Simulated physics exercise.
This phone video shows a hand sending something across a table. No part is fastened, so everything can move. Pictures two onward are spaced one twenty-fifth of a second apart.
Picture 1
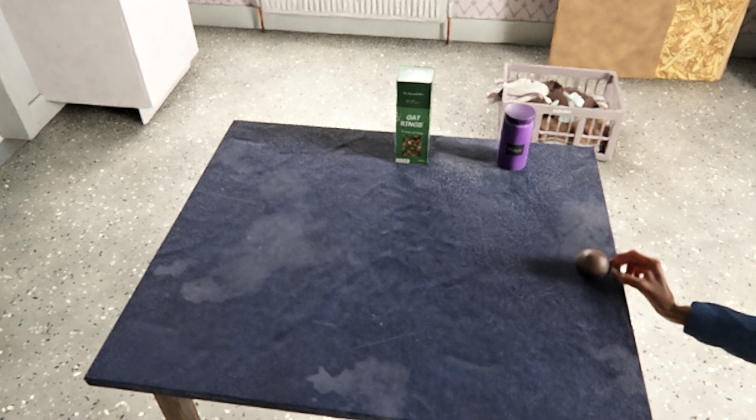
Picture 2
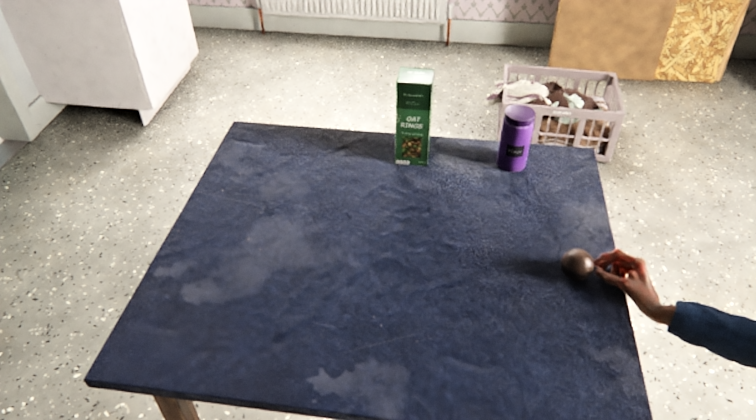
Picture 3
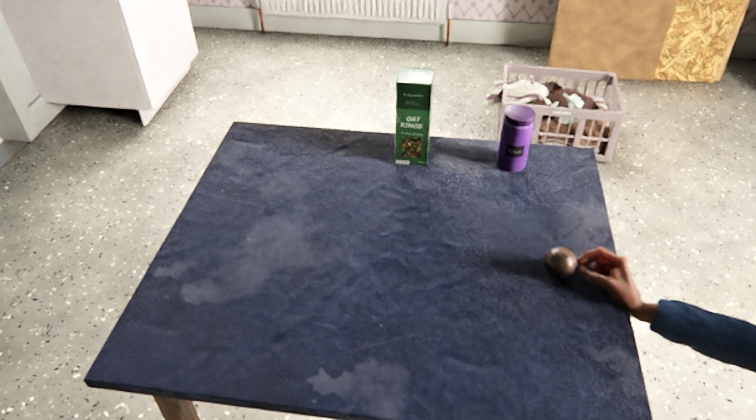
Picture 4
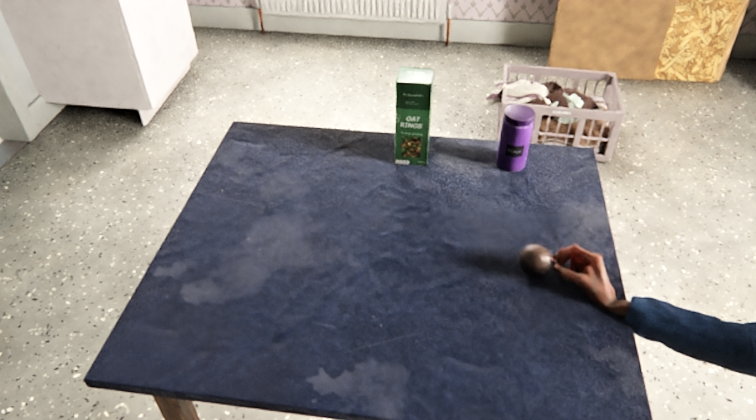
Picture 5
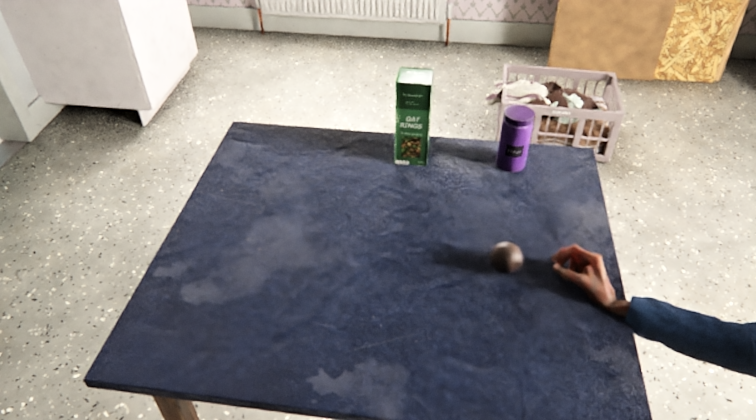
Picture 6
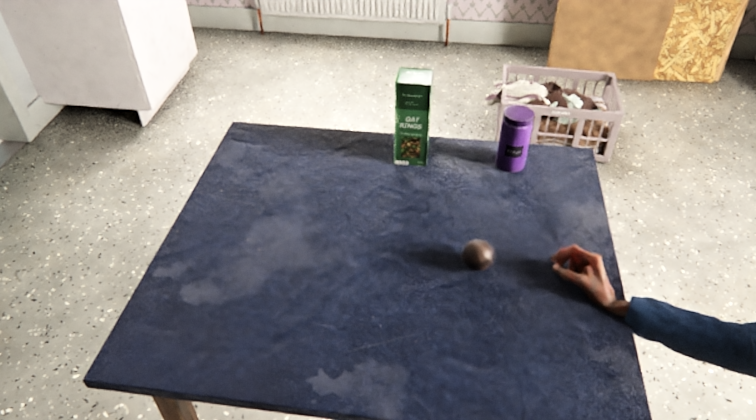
On a dark blue table, a hand pushing a brown ball leftward and releasing it, the ball rolling on past the still hand.
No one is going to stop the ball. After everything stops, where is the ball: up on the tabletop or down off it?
It is down off the table.
Then, 0.40 s later than the last frame, brown ball moved well along near (238, 232).
Then, 0.90 s later than the last frame, brown ball now off the table.
When it is over, off the table, brown ball.
